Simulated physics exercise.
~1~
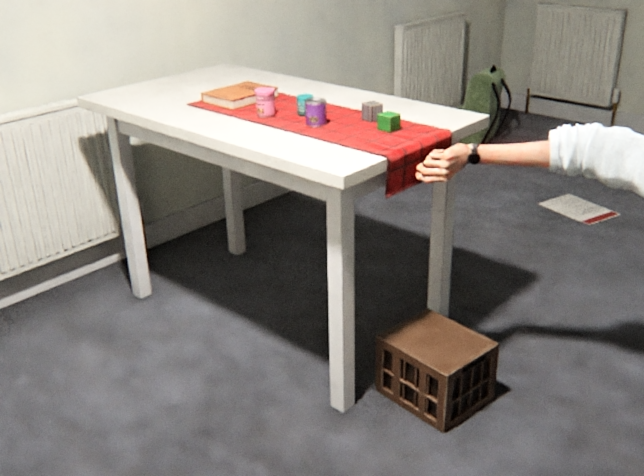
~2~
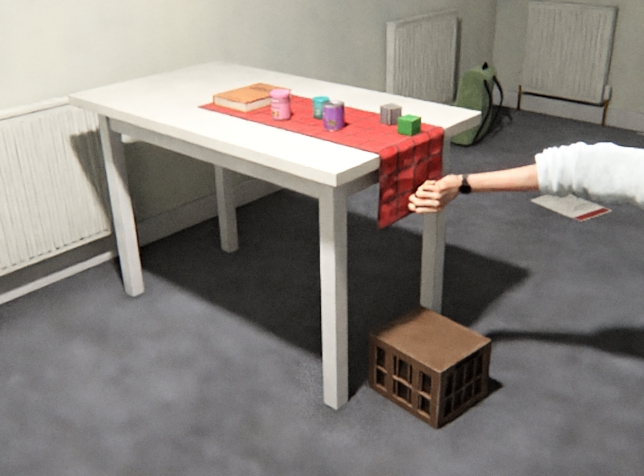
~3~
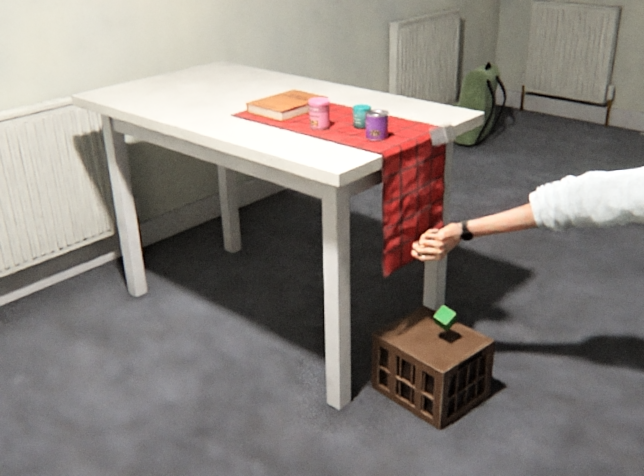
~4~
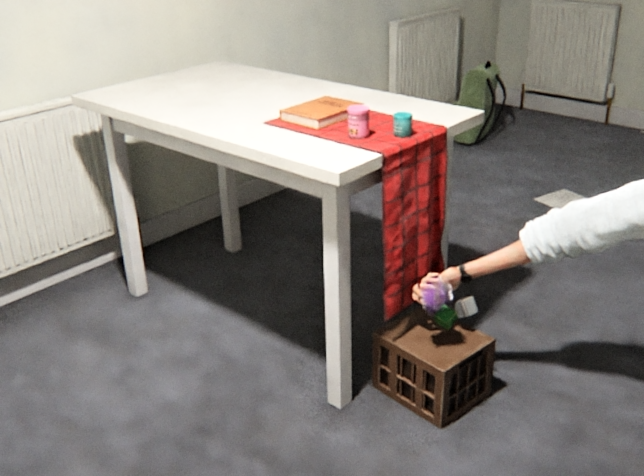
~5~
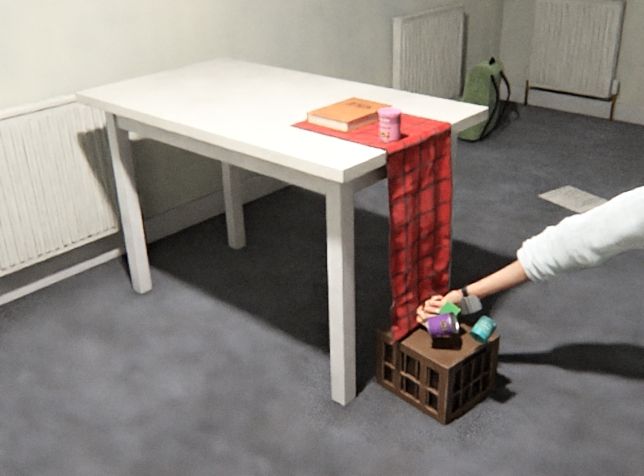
At the start, a hand grips the end of a red cloth on a white table, with an orange book, a pink can, a turquoise pot, a purple can, a grey cube and a green cube riding on it. The hand draws the cloth down over the right end, and everything slides along with it. The green cube drops onto the brown crate below, and the grey cube and purple can follow. The turquoise pot falls last, as the cloth's hem reaches the crate. Four things lie on the crate, while the pink can stands upright near the edge beside the book.
